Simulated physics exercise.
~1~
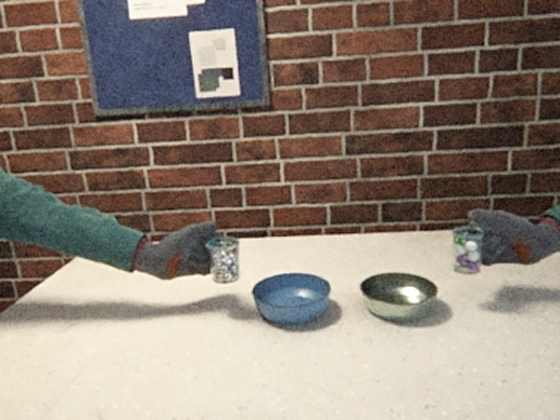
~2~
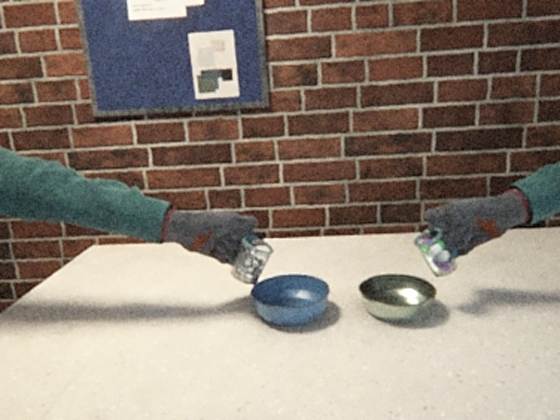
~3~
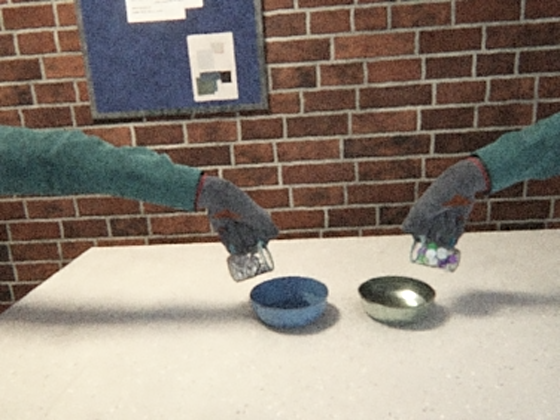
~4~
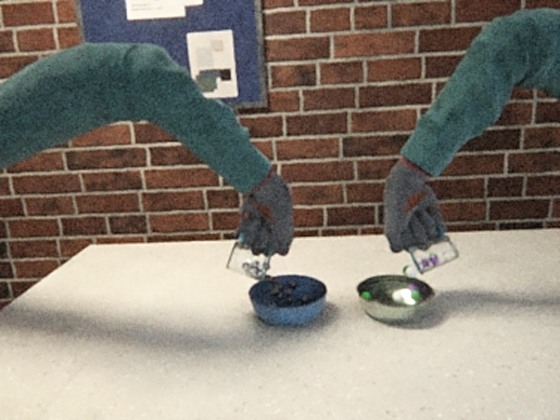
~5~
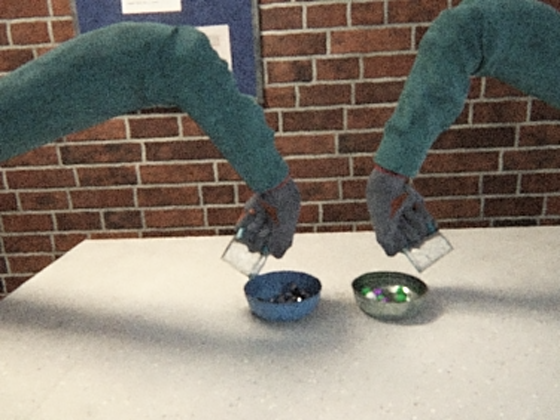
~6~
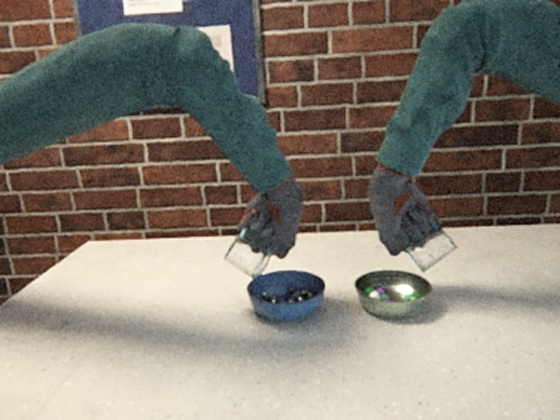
Two gloved hands tip clear cups over two dishes, emptying small pieces into both.
